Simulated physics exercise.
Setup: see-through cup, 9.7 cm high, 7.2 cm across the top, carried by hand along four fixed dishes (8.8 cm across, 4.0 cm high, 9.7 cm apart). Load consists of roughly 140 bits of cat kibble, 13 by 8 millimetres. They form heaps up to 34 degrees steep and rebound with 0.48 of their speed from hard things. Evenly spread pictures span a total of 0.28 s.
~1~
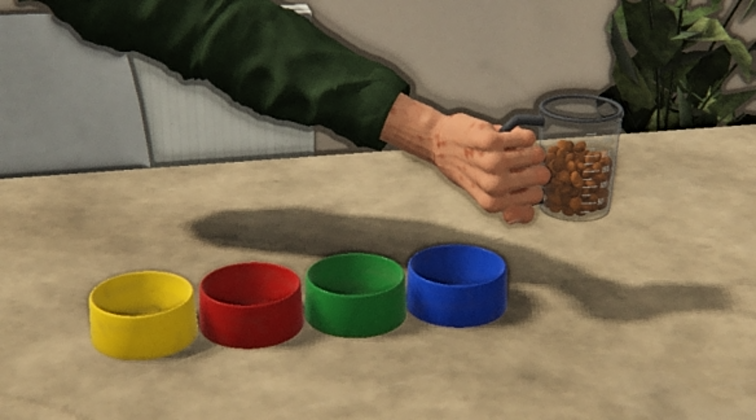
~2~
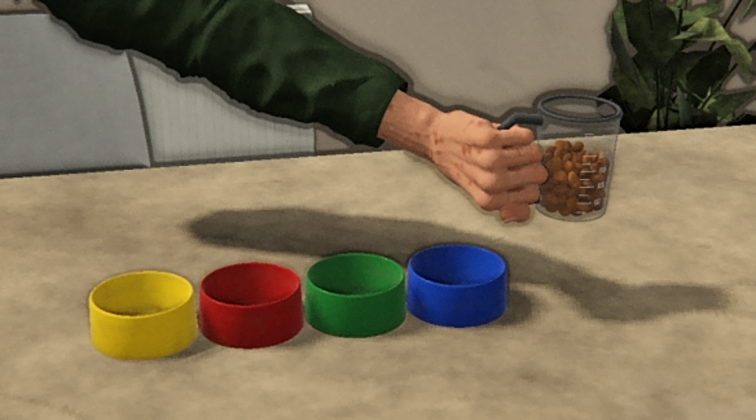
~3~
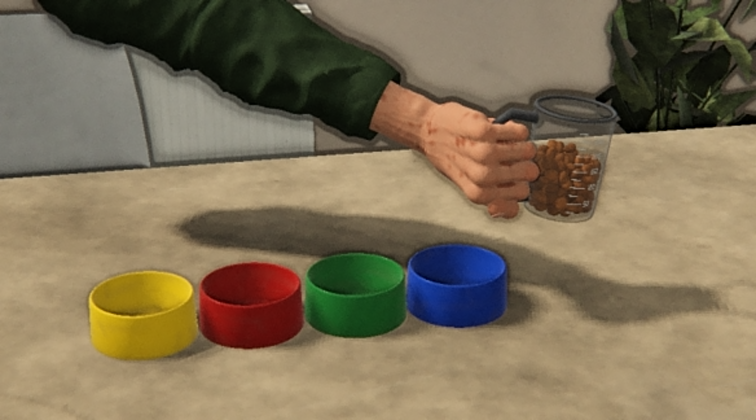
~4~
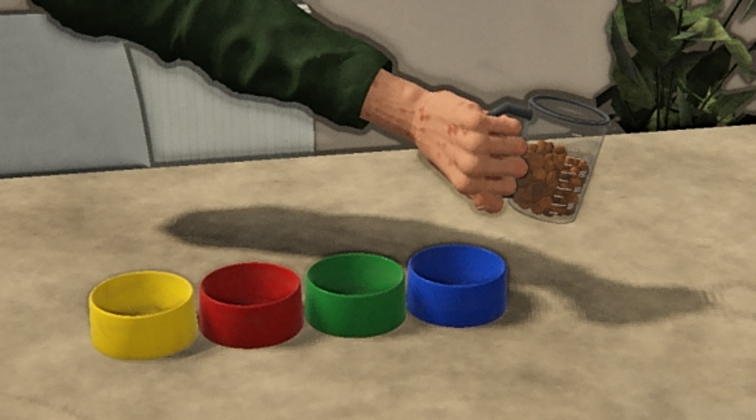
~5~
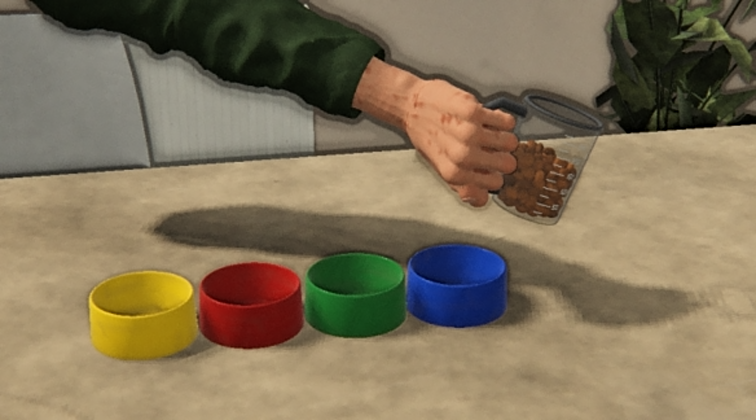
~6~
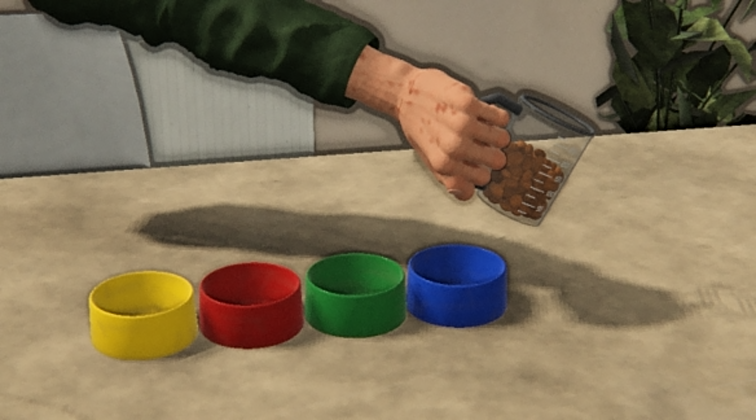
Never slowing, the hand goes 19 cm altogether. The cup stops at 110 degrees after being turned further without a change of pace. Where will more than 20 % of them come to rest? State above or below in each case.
Red: You'll see a fifth or less there, blue: You'll see more than a fifth there, green: You'll see a fifth or less there, yellow: You'll see a fifth or less there, counter: You'll see a fifth or less there.
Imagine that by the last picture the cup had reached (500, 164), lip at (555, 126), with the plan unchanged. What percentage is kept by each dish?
Red 0, blue 90, green 0, yellow 0.
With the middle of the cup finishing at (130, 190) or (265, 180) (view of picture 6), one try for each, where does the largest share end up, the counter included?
The biggest share goes to green first, then to green.
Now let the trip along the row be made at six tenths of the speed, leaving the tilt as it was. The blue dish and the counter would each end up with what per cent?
Result - blue dish: 70; counter: 10.
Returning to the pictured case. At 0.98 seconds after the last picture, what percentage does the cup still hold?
80 %.
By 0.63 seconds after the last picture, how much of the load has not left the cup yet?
Somewhere near 100 per cent of the load.
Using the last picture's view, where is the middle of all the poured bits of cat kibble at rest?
When it all comes to rest, the middle is near (449, 286).
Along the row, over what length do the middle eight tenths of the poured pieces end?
Roughly 5 centimetres.
Then, 0.38 s after the last picture, tilt 69 degrees; cup holds 100 %.
Then, 0.63 s after the last picture, tilt 98 degrees; cup holds 100 %.
Then, 0.98 s after the last picture, tilt 110 degrees; cup holds 80 %, blue 15 %.
In the end, red 0 %, blue 85 %, green 0 %, yellow 0 %, counter 0 %, cup 15 %.
